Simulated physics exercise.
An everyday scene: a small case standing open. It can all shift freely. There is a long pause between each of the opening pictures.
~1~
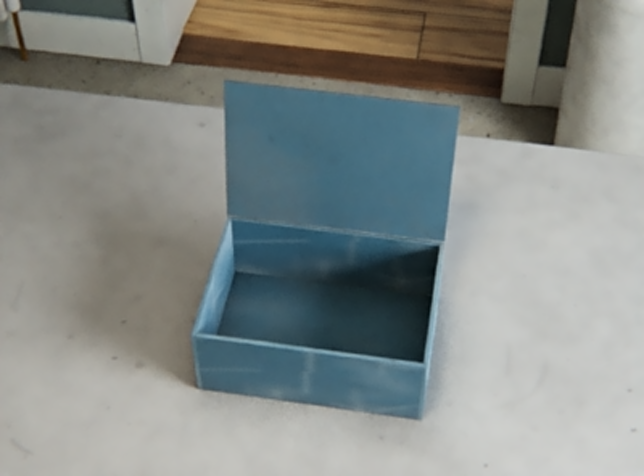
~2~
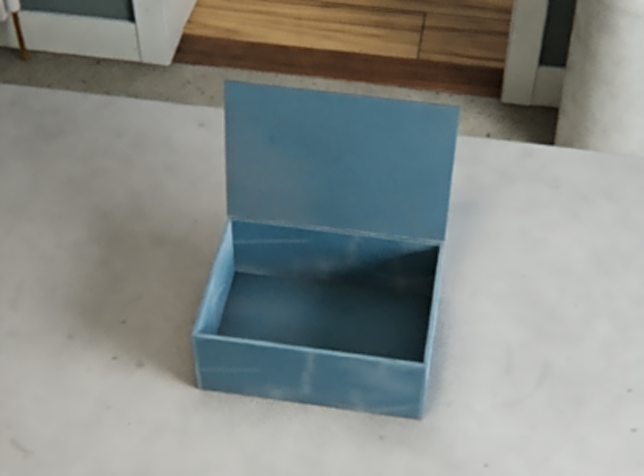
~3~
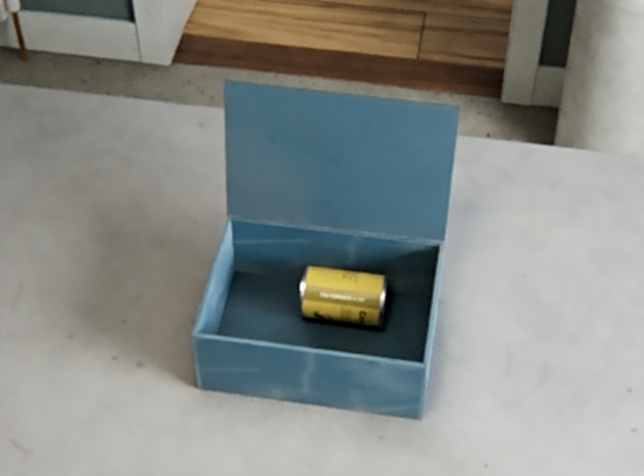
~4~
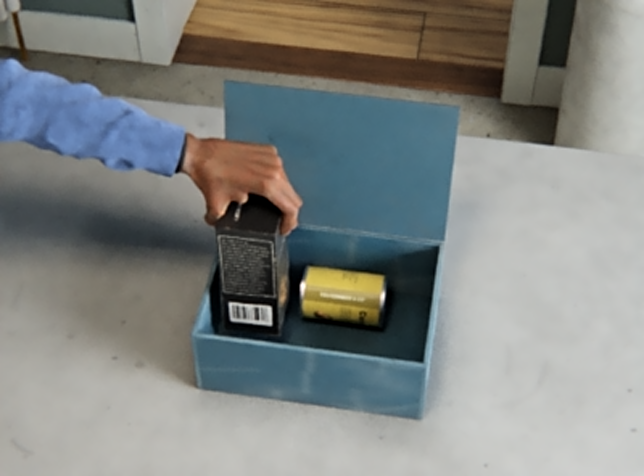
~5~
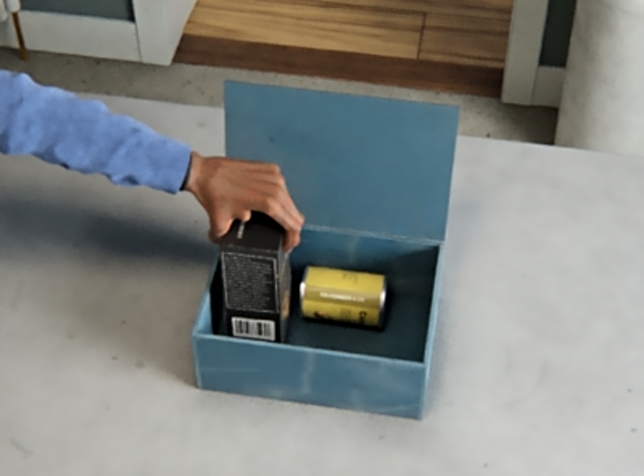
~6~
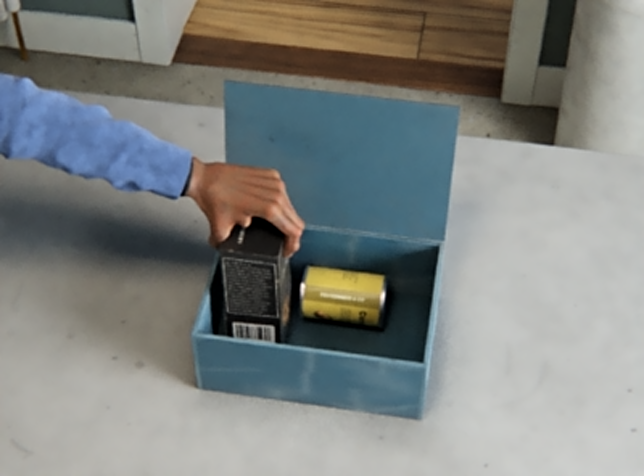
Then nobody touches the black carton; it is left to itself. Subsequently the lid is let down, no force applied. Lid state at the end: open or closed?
Sure enough, it stays open.
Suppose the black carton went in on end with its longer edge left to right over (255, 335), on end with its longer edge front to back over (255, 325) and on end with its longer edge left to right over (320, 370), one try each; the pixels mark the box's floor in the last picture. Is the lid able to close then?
The lid stays up the first time, stays up the second time and stays up the third time.
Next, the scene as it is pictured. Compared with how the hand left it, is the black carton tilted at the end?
Once everything settles, it keeps its original angle.
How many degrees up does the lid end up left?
Close to 55 degrees.
Then, 1.00 s after the last picture, lid starting down.
Then, 1.50 s after the last picture, lid 64° above the rim.
Then, 2.20 s after the last picture, lid 52° above the rim.
Then, 4.20 s after the last picture, black carton resting near (258, 284).
At rest, lid 53° above the rim; both in place. Seen from the same camera at the end, black carton near (258, 284).
